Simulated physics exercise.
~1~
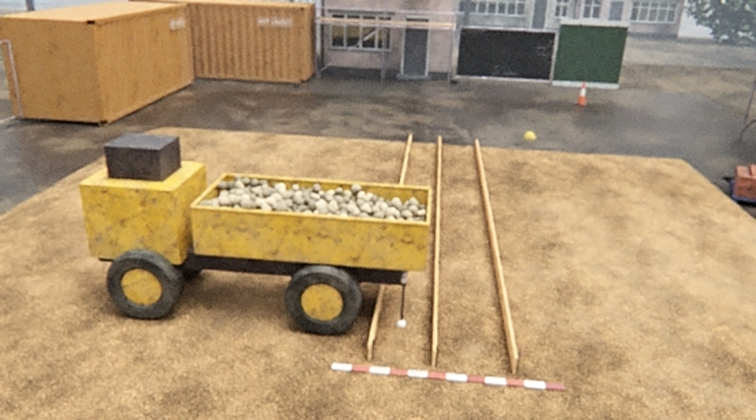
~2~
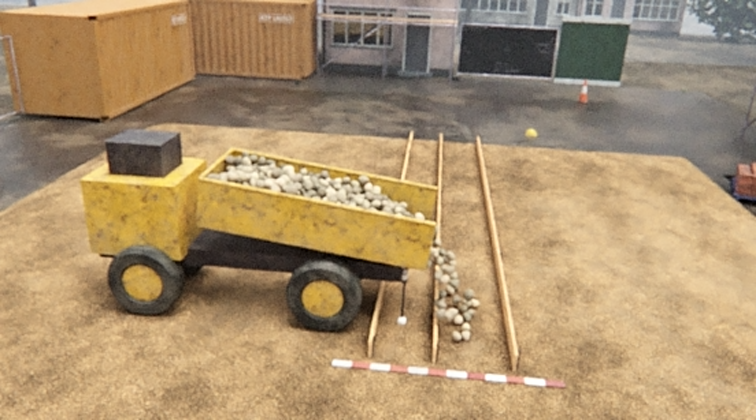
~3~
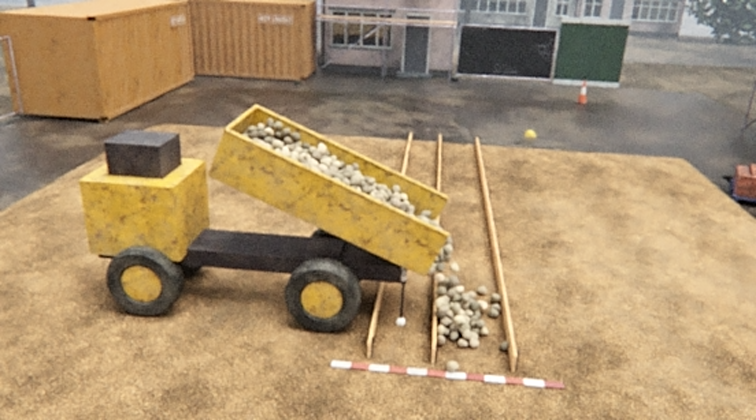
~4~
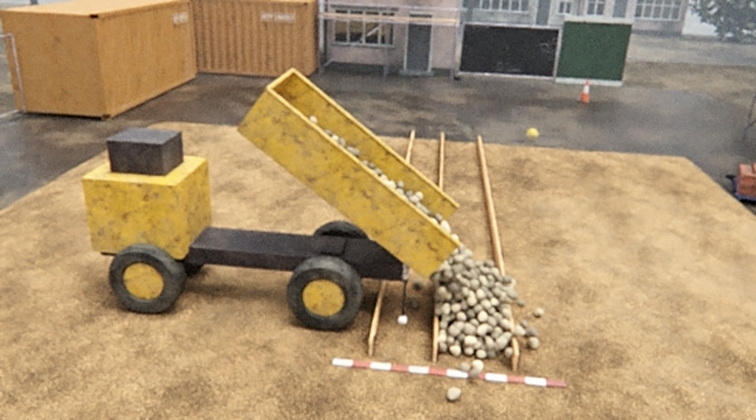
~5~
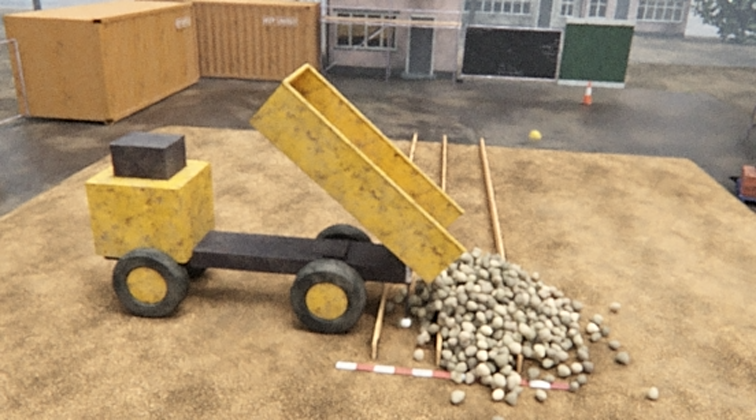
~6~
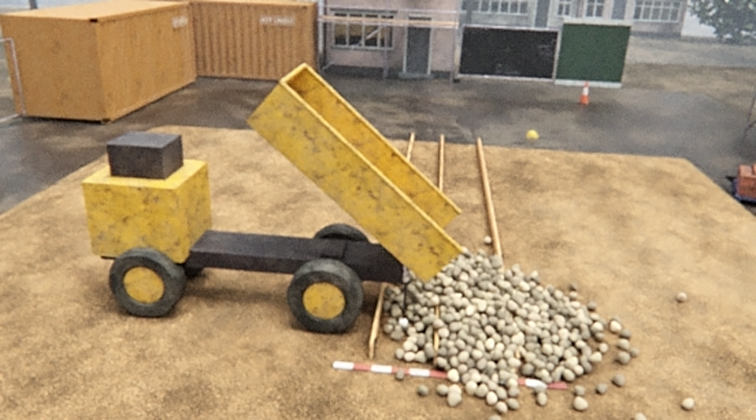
On a sandy yard, a yellow truck tips its bed and pours stones across the planks.
